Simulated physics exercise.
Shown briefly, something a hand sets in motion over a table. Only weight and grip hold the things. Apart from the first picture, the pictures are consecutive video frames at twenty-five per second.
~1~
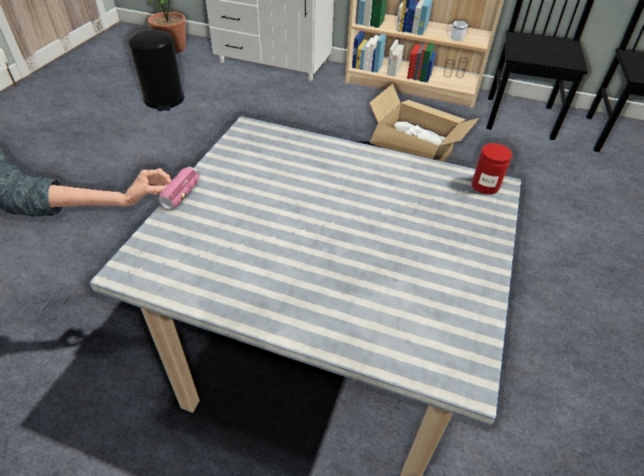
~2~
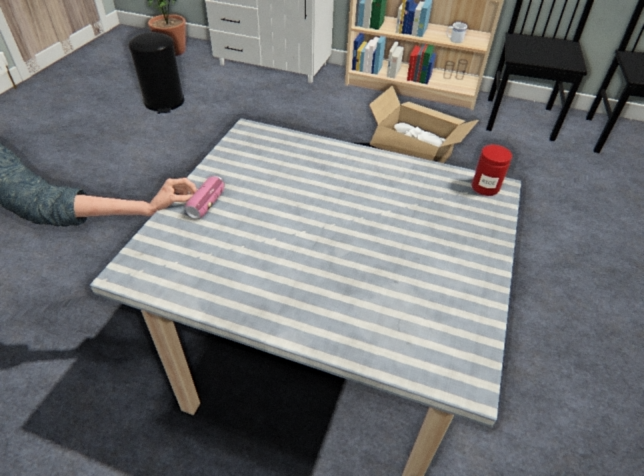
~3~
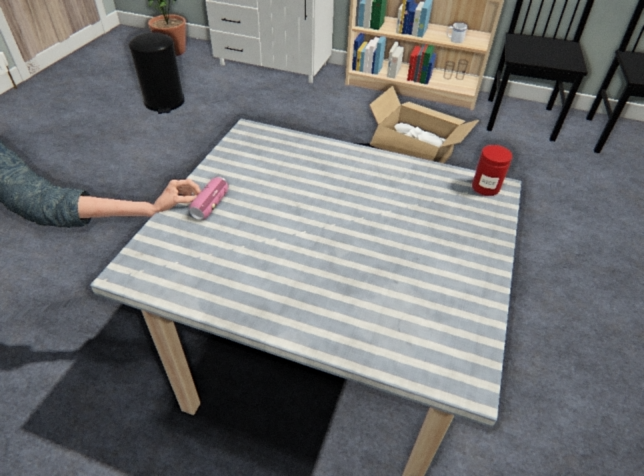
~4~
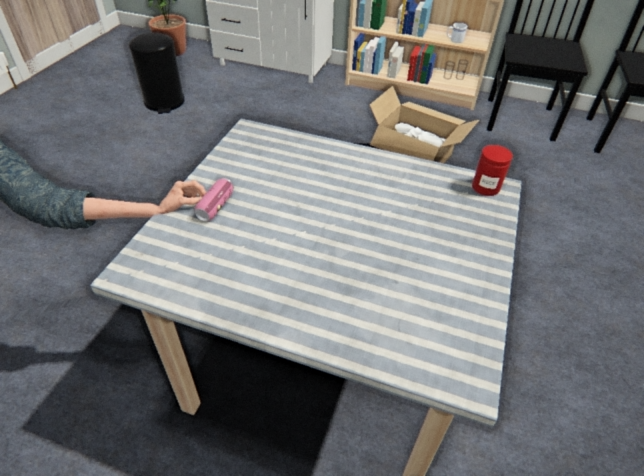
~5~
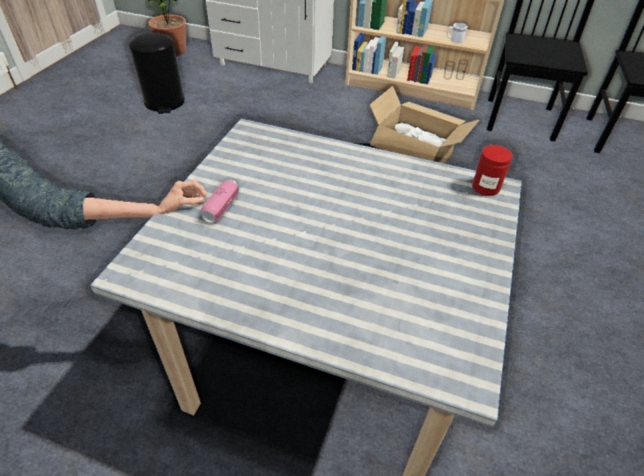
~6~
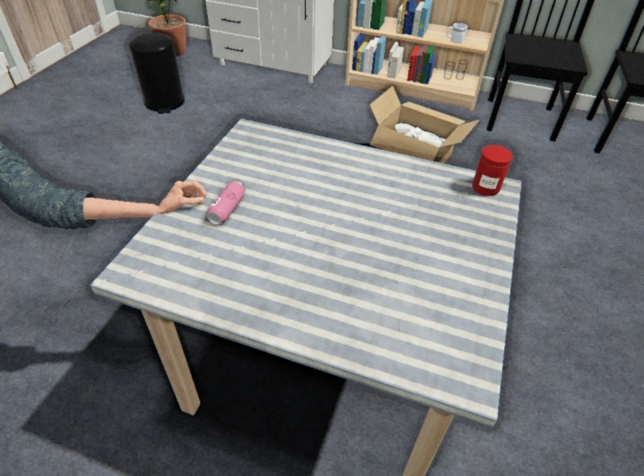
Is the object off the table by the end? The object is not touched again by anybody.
No, it finishes on the table.
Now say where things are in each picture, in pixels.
In the first frame, under the hand; pink can (179, 188).
In the second frame, under the hand; pink can (205, 197).
In the third frame, under the hand; pink can (209, 198).
In the fourth frame, pink can (215, 199).
In the fifth frame, pink can (220, 201) moved a little.
In the sixth frame, pink can (226, 202) moved about its own width.
Then, 0.20 s later than the last frame, pink can moved well along near (253, 210).
Then, 0.40 s later than the last frame, pink can moved well along near (278, 216).
Then, 0.70 s later than the last frame, pink can moved well along near (308, 224).
Then, 1.20 s later than the last frame, pink can moved well along near (343, 233).
When it is over, moved from the start, pink can. End places, in pixels of the last picture, pink can near (355, 237).
